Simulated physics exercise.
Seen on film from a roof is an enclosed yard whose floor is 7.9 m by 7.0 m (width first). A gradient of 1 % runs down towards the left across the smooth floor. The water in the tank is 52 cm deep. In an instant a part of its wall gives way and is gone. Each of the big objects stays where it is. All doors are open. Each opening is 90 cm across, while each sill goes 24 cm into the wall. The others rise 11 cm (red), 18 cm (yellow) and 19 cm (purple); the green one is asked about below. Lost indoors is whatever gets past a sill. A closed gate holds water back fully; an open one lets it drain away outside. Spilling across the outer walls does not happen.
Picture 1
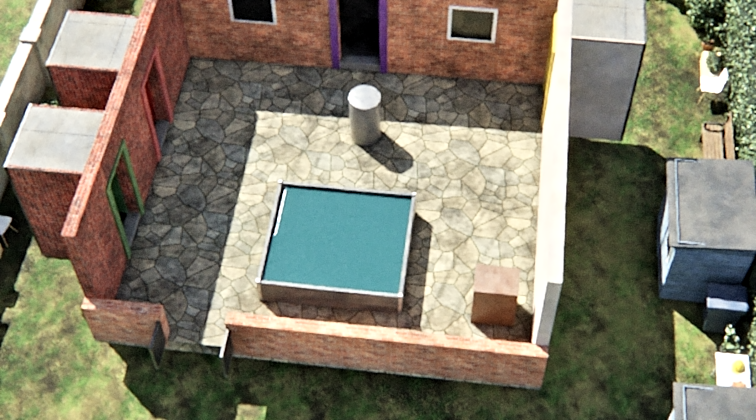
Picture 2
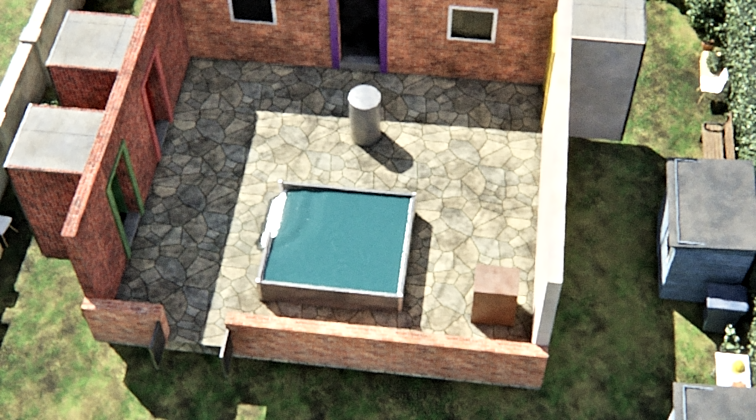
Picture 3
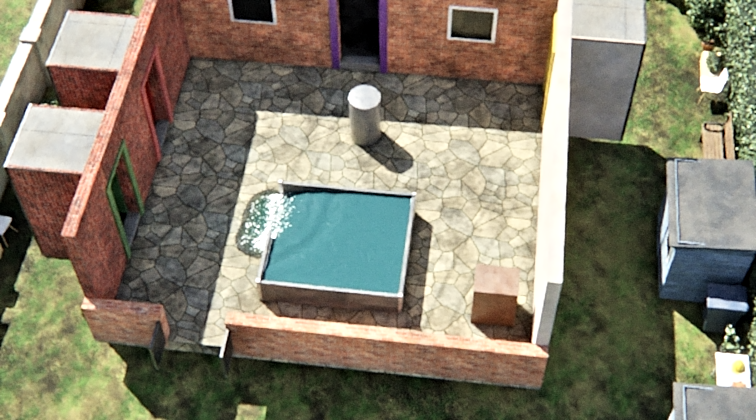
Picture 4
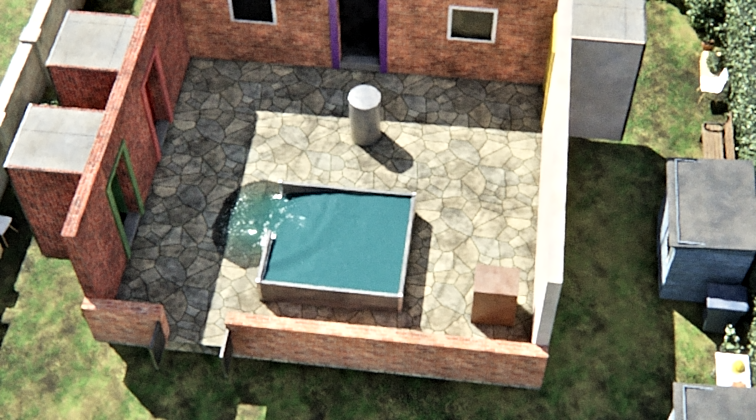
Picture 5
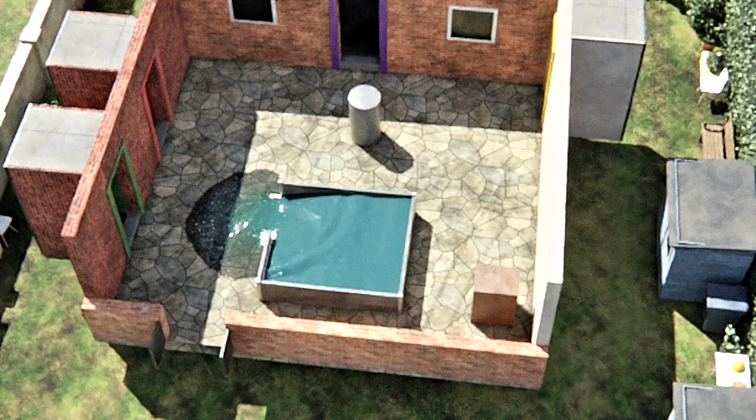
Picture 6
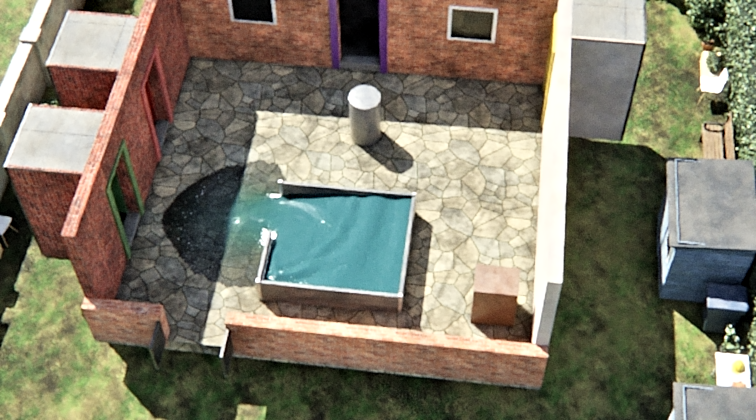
To begin with, a rectangular tank of still, blue-green water sits on the stone floor of a brick-walled yard. Part of its left wall vanishes and water pours out in a white, foamy burst. The water then fans leftward across the paving in a widening, rounded dark patch, short of the green-framed door.
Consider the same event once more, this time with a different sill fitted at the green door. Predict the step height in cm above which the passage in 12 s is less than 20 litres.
About 22 cm of height.
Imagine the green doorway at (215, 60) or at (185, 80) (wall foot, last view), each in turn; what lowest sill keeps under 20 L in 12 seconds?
In turn: Roughly 20 cm, roughly 15 cm.
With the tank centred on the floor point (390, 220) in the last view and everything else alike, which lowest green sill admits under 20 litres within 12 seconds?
It must be around 13.5 cm tall.
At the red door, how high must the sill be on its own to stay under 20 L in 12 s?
Red: 14.5 cm.
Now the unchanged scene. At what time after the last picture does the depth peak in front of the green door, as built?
I'd guess close to 1.8 seconds.
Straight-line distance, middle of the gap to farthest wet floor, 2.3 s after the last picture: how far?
Around 5.0 m out.
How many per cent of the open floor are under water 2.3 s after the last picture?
Approximately 30 %.
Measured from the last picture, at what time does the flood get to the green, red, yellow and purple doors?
The green door gets it at 0.3 s, the red door at 0.9 s, the yellow door at 7.0 s and the purple door at 3.6 s.
Then, 0.7 s after the last picture water covers 20 % of the floor, deepest (34 cm) near (277, 214); 22 cm at the green door, 5 litres in over its 13 cm sill.
Then, 2.3 s after the last picture water covers 30 % of the floor, deepest (28 cm) near (111, 315); 25 cm at the green door, 84 litres in over its 13 cm sill.
Then, 11.3 s after the last picture water covers 95 % of the floor, deepest (12 cm) near (190, 61); 9 cm at the green door, 152 litres in over its 13 cm sill.
At the green door as built, the water peaked near 27 cm, 1.9 s after the last picture.
With a sill of 20 cm, 33 litres would have come in within the 12 s; with 27 cm, 1 litre. So under 20 litres takes about 22 cm.
